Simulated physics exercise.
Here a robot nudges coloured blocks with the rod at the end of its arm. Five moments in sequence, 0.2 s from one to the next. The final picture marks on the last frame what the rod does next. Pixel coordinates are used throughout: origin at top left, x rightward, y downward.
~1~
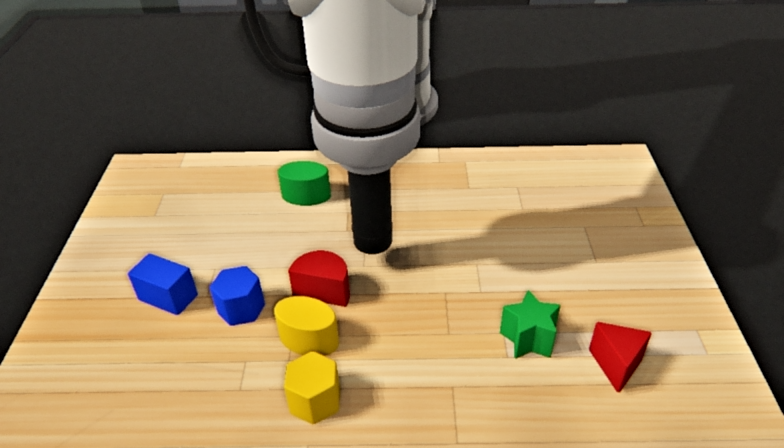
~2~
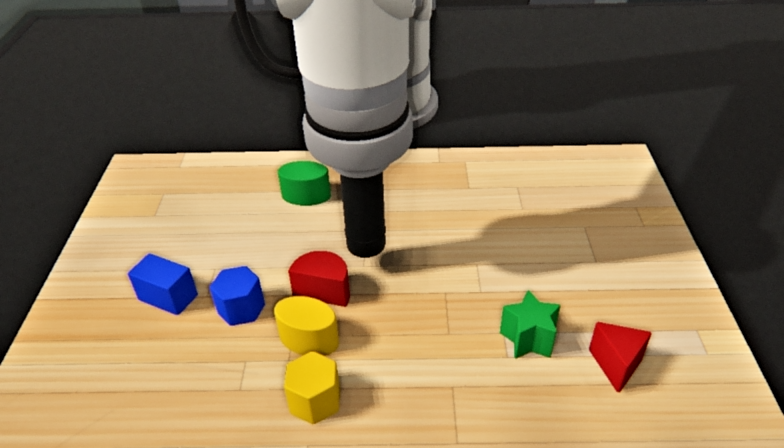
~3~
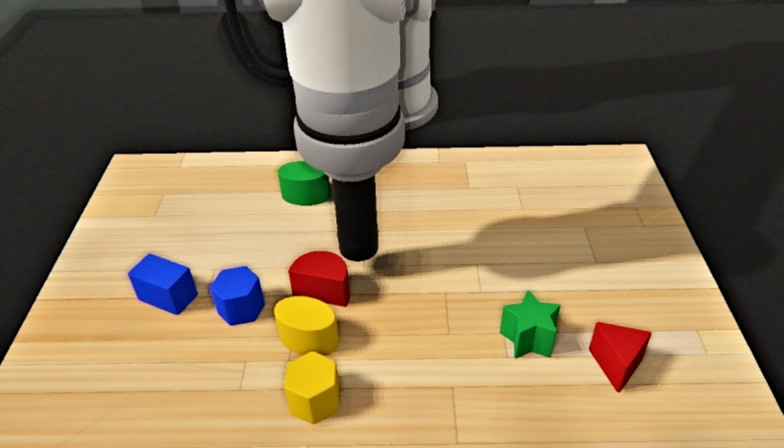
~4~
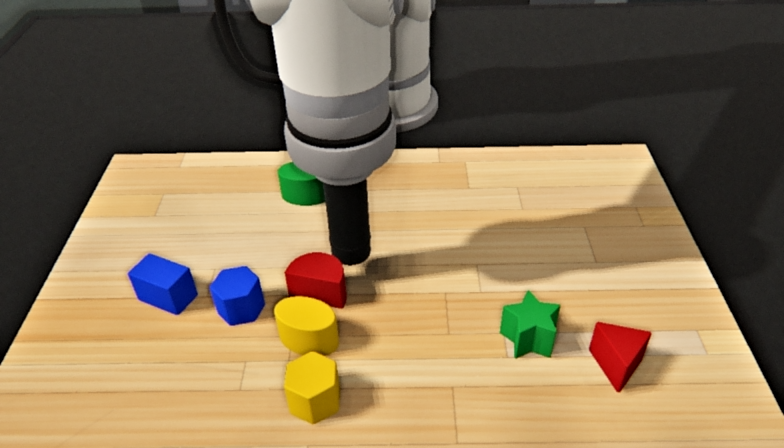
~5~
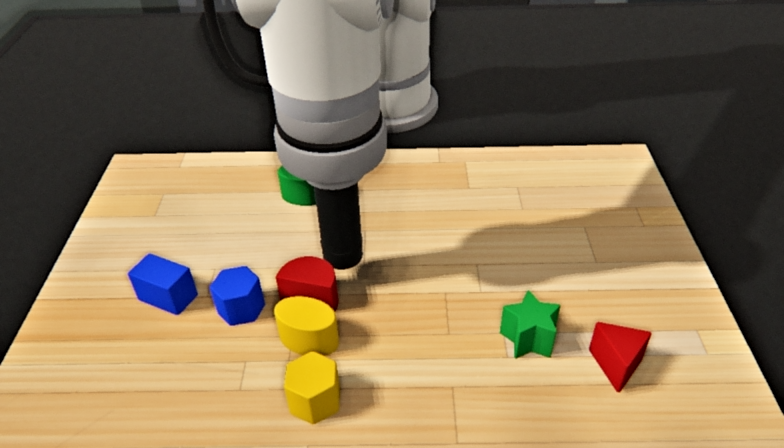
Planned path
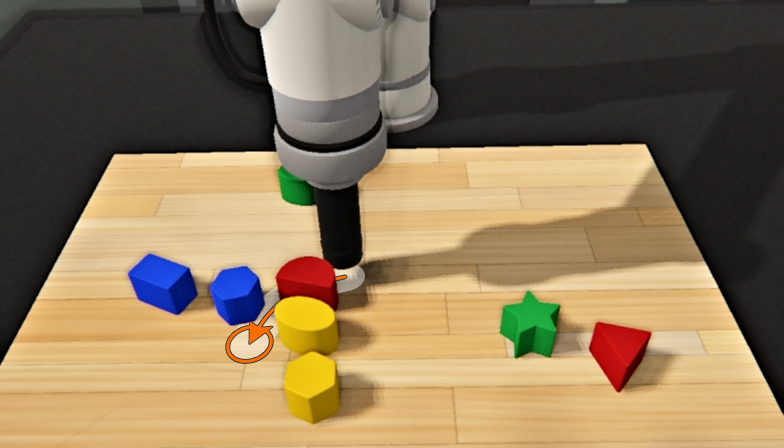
A robot arm with a black rod reaches over a light wooden table, seen from above the front edge by a still camera. Blue blocks sit at left, a red D-shaped block above two yellow ones near the middle, a green block behind, and a green star and red wedge at right. The rod glides left and slightly forward, then nudges the red D-shaped block a little left.
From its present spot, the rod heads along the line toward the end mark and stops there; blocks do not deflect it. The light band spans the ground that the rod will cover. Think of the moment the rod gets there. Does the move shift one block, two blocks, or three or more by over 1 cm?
I'd say three or more blocks get moved.
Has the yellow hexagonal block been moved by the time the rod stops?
Going by the path, no.
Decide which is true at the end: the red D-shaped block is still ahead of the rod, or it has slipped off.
The rod still drives it.
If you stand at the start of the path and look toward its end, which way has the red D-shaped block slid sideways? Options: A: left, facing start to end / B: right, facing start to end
Choice A: Left, facing start to end.
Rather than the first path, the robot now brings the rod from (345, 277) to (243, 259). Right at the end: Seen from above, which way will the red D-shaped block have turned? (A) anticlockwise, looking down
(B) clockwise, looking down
The answer is A.
Drawn move, from (345, 277) via (305, 288) and (272, 311), ending at (250, 344).
On the path given first. One third of the way, rod at (301, 269); blue hexagonal block at (227, 282); red D-shaped block at (271, 289), turned 30° anticlockwise.
Two thirds of the way, rod at (267, 292); blue hexagonal block at (220, 283), turned 15° clockwise; yellow oval block at (298, 322), turned 40° anticlockwise; red D-shaped block at (243, 318), turned 55° anticlockwise.
At the end, rod at (244, 324); blue hexagonal block at (213, 288), turned 45° clockwise; yellow oval block at (297, 326), turned 50° anticlockwise; red D-shaped block at (220, 355), turned 60° anticlockwise; yellow hexagonal block still.
